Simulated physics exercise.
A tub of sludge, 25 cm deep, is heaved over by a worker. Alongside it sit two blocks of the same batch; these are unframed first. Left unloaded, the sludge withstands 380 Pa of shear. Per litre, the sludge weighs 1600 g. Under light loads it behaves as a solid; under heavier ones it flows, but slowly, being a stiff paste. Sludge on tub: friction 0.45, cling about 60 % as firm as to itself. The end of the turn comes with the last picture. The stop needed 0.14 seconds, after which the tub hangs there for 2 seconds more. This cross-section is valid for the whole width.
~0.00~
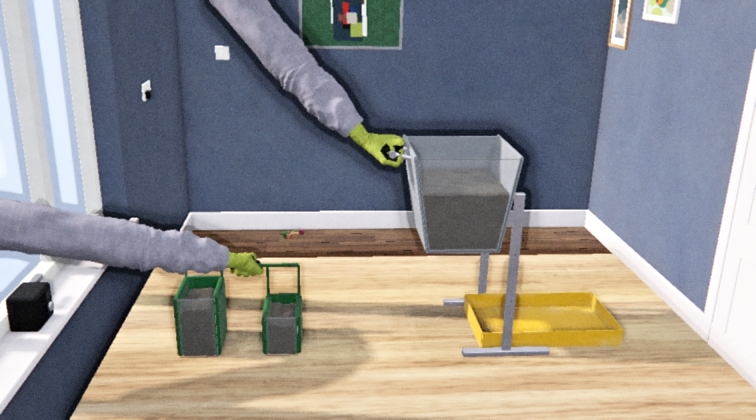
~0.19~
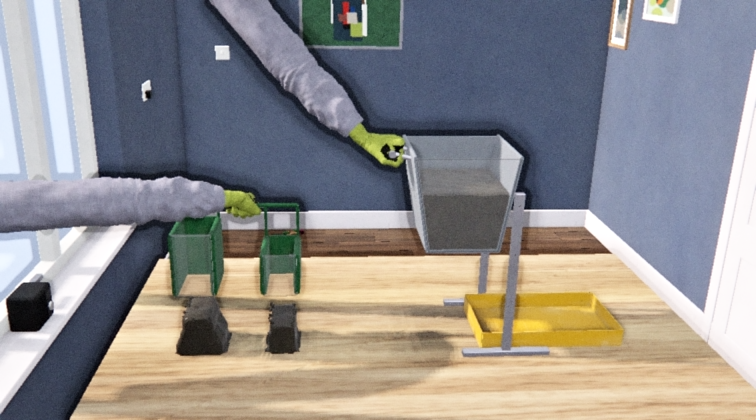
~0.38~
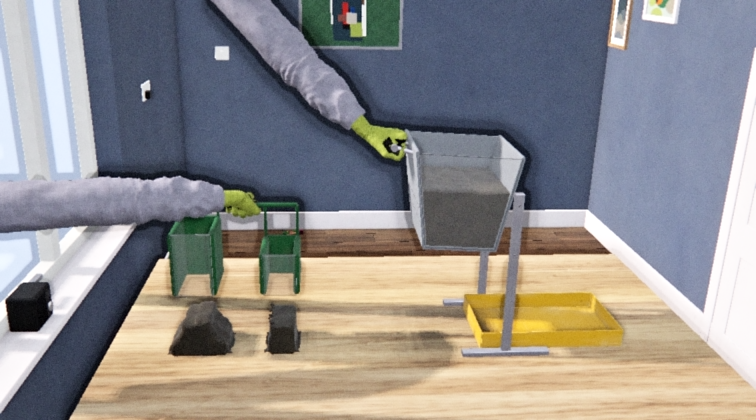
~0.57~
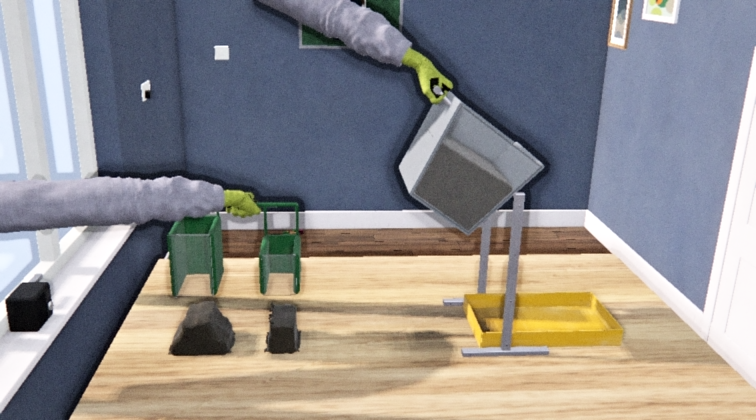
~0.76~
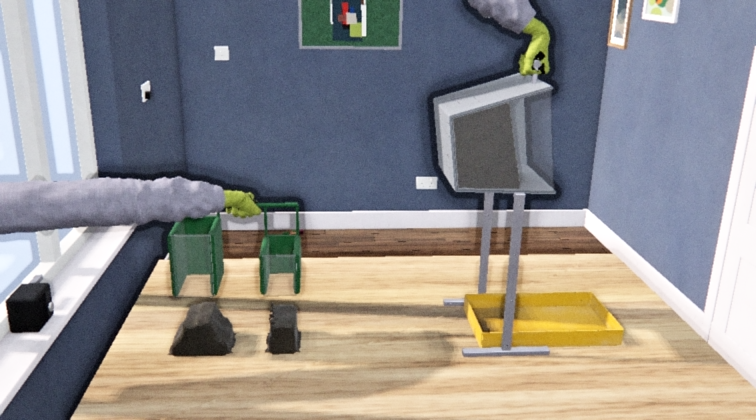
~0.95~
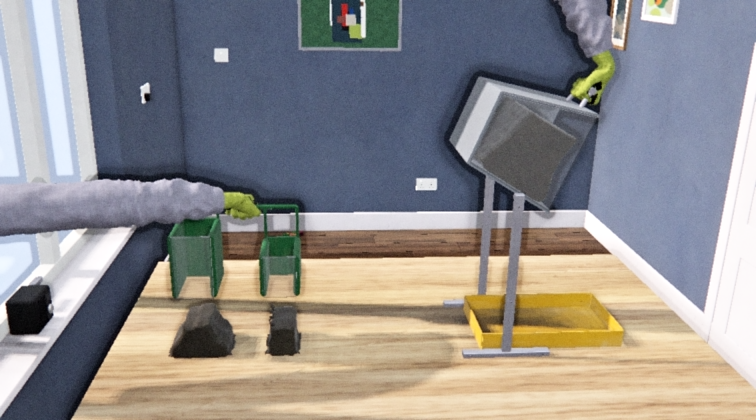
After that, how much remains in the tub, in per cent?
Roughly 0 per cent remains in the tub.
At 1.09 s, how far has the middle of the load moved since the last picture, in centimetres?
It has gone close to 16 cm.
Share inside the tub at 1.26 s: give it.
Around 0 per cent.
After 1.09 s, the tub is at 112 degrees and holds 37 %.
After 1.26 s, the tub is at 112 degrees and holds 0 %.
After 1.43 s, the tub is at 112 degrees and holds 0 %.
After 1.60 s, the tub is at 112 degrees and holds 0 %.
After 2.95 s, at the end, the tub is at 112 degrees and holds 0 %.
